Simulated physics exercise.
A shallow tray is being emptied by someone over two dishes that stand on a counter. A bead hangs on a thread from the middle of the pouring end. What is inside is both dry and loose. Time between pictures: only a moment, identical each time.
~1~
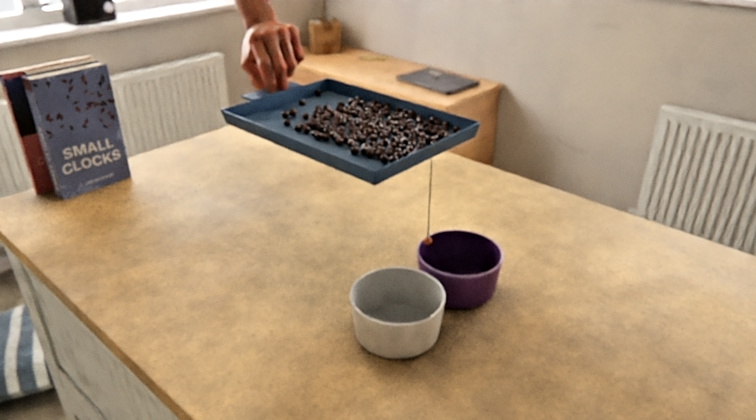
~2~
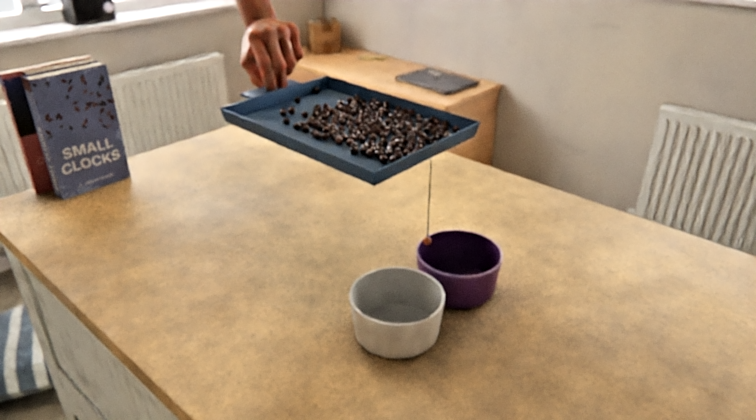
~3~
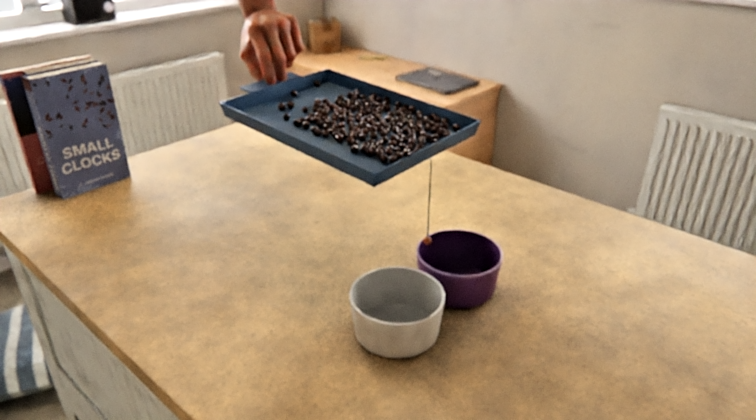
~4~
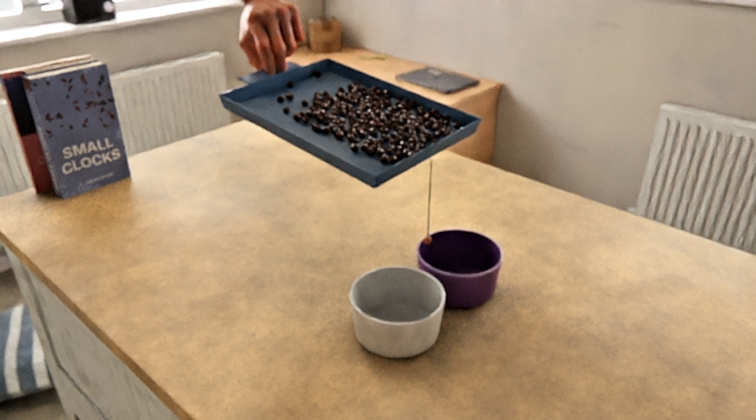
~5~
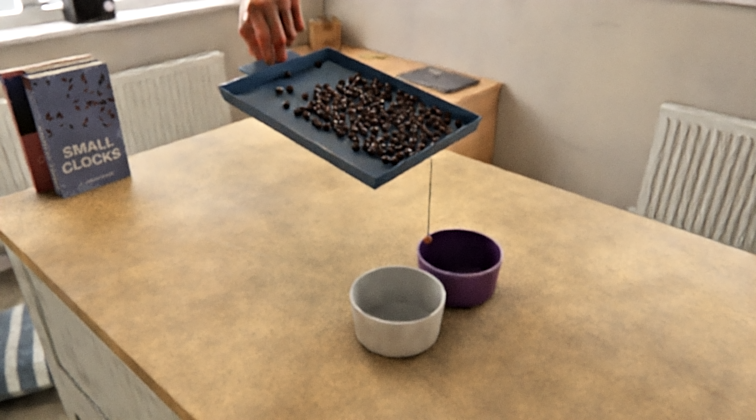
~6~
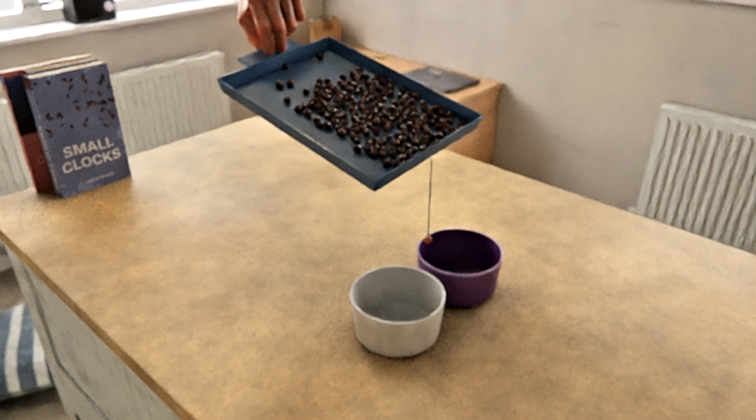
A hand held a blue tray of small dark balls above a grey bowl and a purple one, then slowly raised its end, tilting the tray gradually toward the near corner as the balls shifted slightly.
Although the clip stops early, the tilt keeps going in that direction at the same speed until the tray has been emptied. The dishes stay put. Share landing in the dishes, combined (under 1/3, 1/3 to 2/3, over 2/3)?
Over 2/3.
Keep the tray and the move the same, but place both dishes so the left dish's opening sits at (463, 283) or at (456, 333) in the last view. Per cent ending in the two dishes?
Close to 10 in a hundred, then close to 0 in a hundred.
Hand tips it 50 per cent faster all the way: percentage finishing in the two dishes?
Roughly 100 percent.
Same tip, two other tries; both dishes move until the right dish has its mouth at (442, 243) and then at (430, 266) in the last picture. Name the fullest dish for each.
Going by the two tries in order: The left-placed dish, then the left-placed dish.
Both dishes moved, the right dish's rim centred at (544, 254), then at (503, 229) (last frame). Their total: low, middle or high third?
Try 1 - less than a third; try 2 - below one third.
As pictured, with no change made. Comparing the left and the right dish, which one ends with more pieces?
That one is the one on the left.
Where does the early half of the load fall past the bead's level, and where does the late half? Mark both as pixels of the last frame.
I'd put it at roughly (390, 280), and after that at roughly (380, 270).
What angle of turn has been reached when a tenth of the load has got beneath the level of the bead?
Angle: Close to 70°.
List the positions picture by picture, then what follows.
In the first frame, corners of the pouring end at (375, 169) and (476, 122), level; middle of the load at (371, 127), chocolate balls; left dish at (434, 330); right dish at (494, 283); bead on its thread at (428, 241).
In the second frame, corners of the pouring end at (374, 170) and (476, 122), level; middle of the load at (371, 126).
In the third frame, corners of the pouring end at (375, 171) and (476, 121), tipped barely, lowest at the left corner; middle of the load at (371, 123).
In the fourth frame, corners of the pouring end at (375, 173) and (477, 119), tipped a little, lowest at the left corner; middle of the load at (371, 119).
In the fifth frame, corners of the pouring end at (376, 175) and (478, 117), tipped a little, lowest at the left corner; middle of the load at (372, 115).
In the sixth frame, corners of the pouring end at (376, 178) and (479, 115), tipped a little, lowest at the left corner; middle of the load at (374, 113), nearly all on the move; left dish at (434, 329); right dish at (494, 281).
Soon, tray tipped steeply; nearly all on the tray; a stray few in the left dish; a stray few outside both; a stray few in the air.
A while on, tray tipped right over; a small part on the tray; nearly all in the left dish; a stray few outside both; a stray few in the air.
Towards the end, tray tipped past a quarter turn; nearly all in the left dish; a stray few outside both.
Finally, tray tipped past a quarter turn; nearly all in the left dish; none in the right dish; a stray few outside both.
